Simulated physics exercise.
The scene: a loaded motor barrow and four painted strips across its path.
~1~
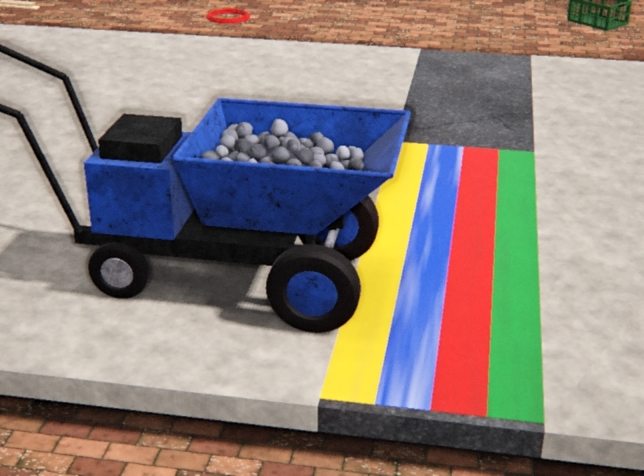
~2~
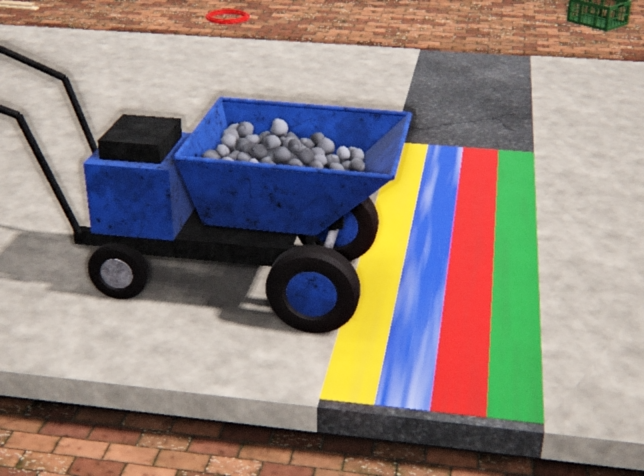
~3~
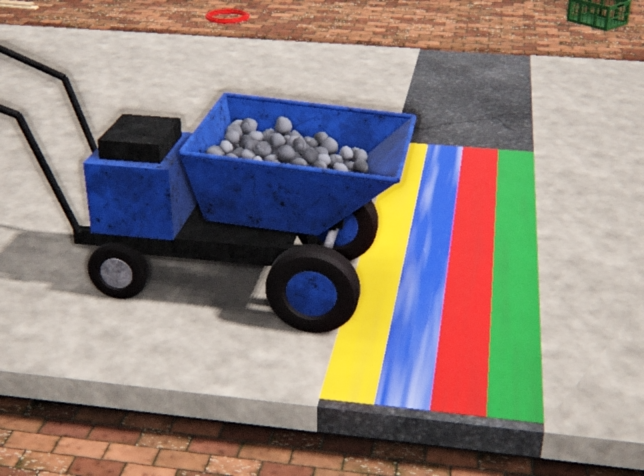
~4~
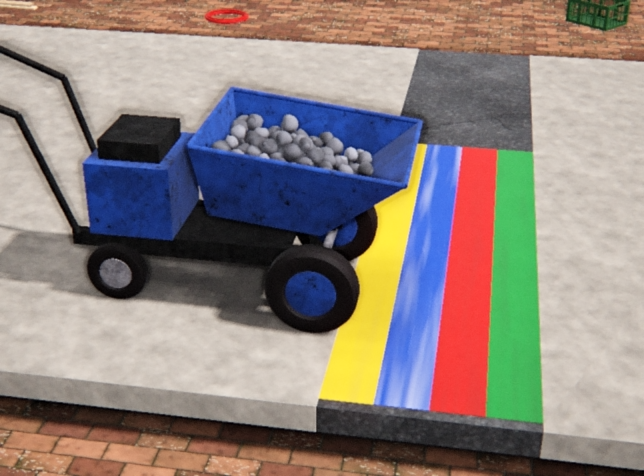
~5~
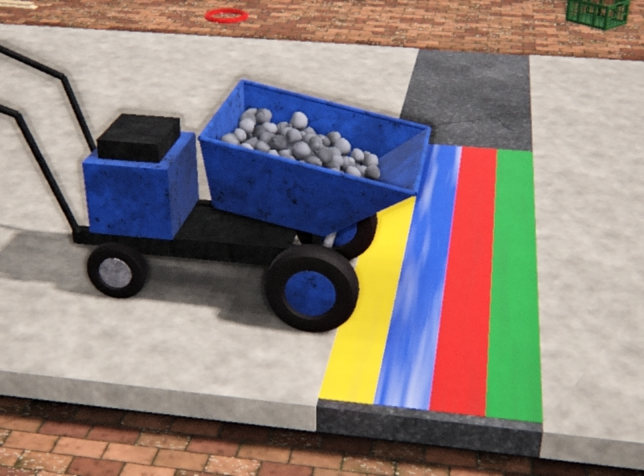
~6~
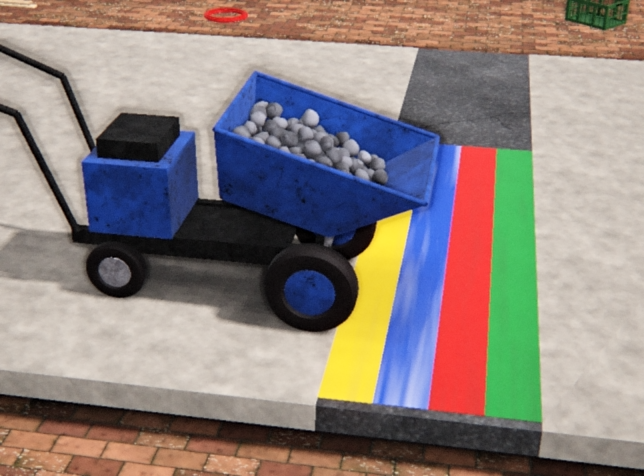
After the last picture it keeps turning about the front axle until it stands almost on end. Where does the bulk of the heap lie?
Most lies over the green band.
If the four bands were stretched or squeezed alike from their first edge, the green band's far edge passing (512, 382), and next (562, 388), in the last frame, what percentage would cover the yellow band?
Near 0 % and 0 %.
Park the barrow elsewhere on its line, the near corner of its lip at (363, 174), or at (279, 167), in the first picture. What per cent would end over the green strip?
Near 30 % and 10 %.
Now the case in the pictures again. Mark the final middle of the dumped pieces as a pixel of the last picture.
Roughly at (526, 303).
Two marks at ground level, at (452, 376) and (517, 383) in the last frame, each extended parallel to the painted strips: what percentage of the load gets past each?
Near 70 % and 40 %.
Soon, skip tipped steeply; all in the skip.
A while on, skip tipped right over; about two thirds in the skip; a small part over the red strip; about a quarter over the green strip; a stray few off the paint.
Towards the end, skip tipped right over; about a third in the skip; a small part over the red strip; about a third over the green strip; about a quarter off the paint.
Finally, skip tipped right over; about a third in the skip; none over the yellow strip; none over the blue strip; a small part over the red strip; about a third over the green strip; about a quarter off the paint.
